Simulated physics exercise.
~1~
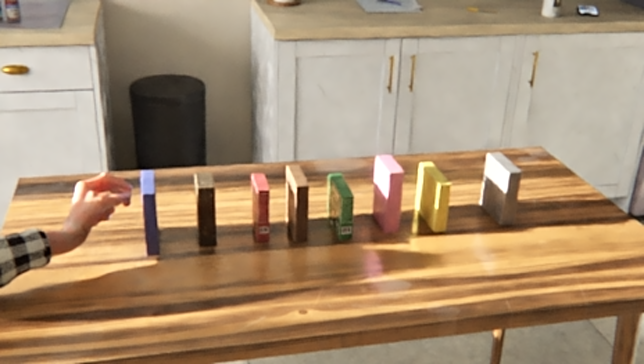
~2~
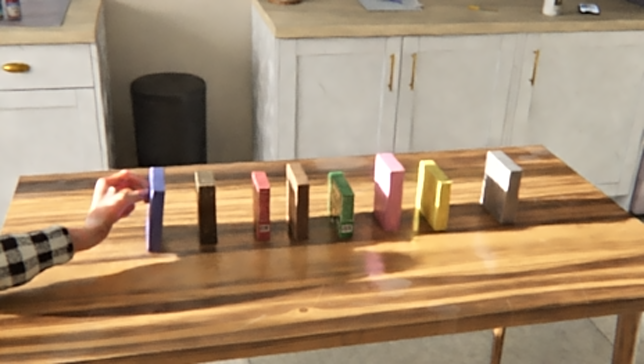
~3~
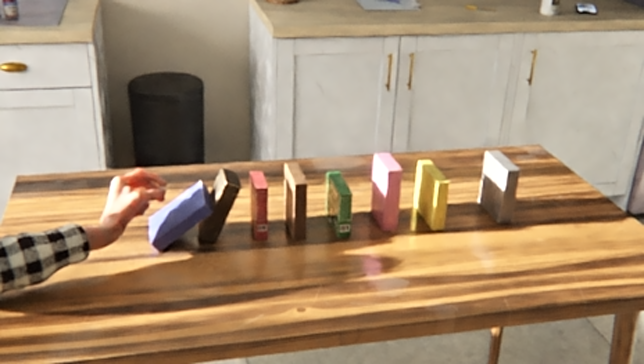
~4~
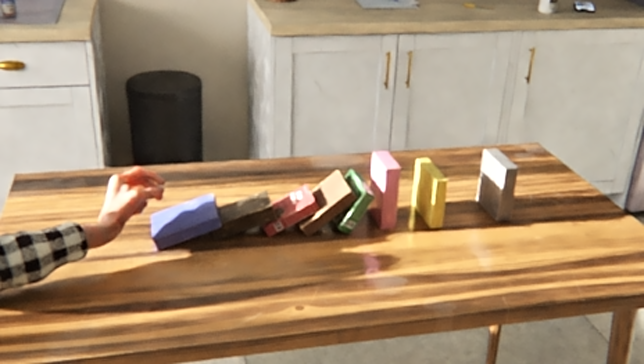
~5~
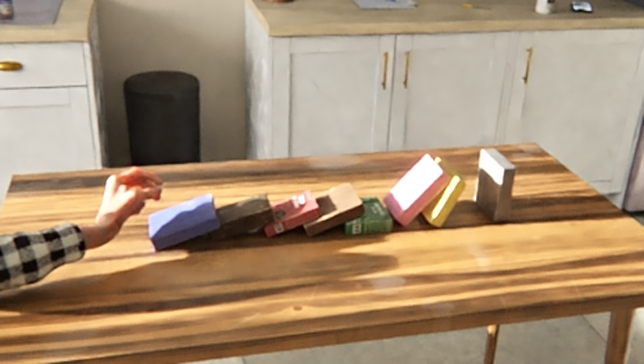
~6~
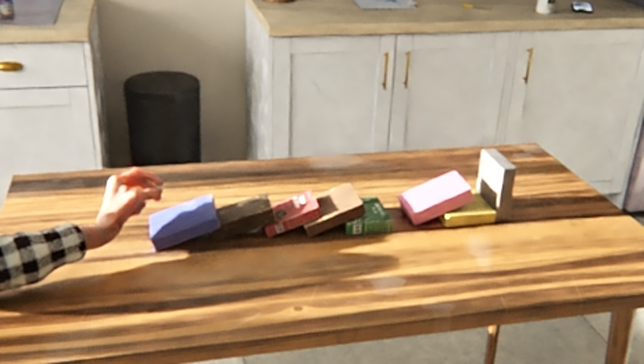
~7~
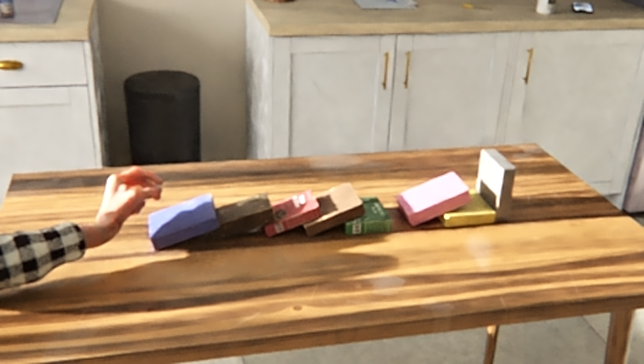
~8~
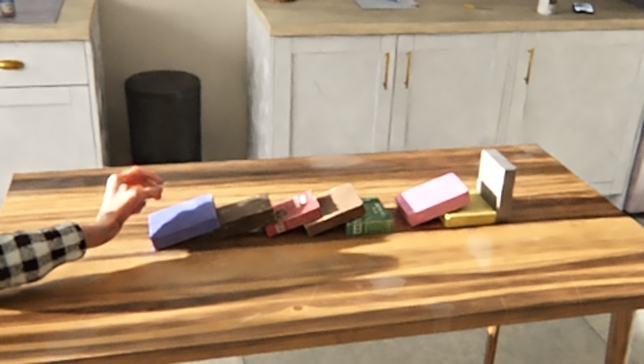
Blue block tipped by a hand toppling a row of blocks rightward across a wooden table, leaving only the grey block standing.
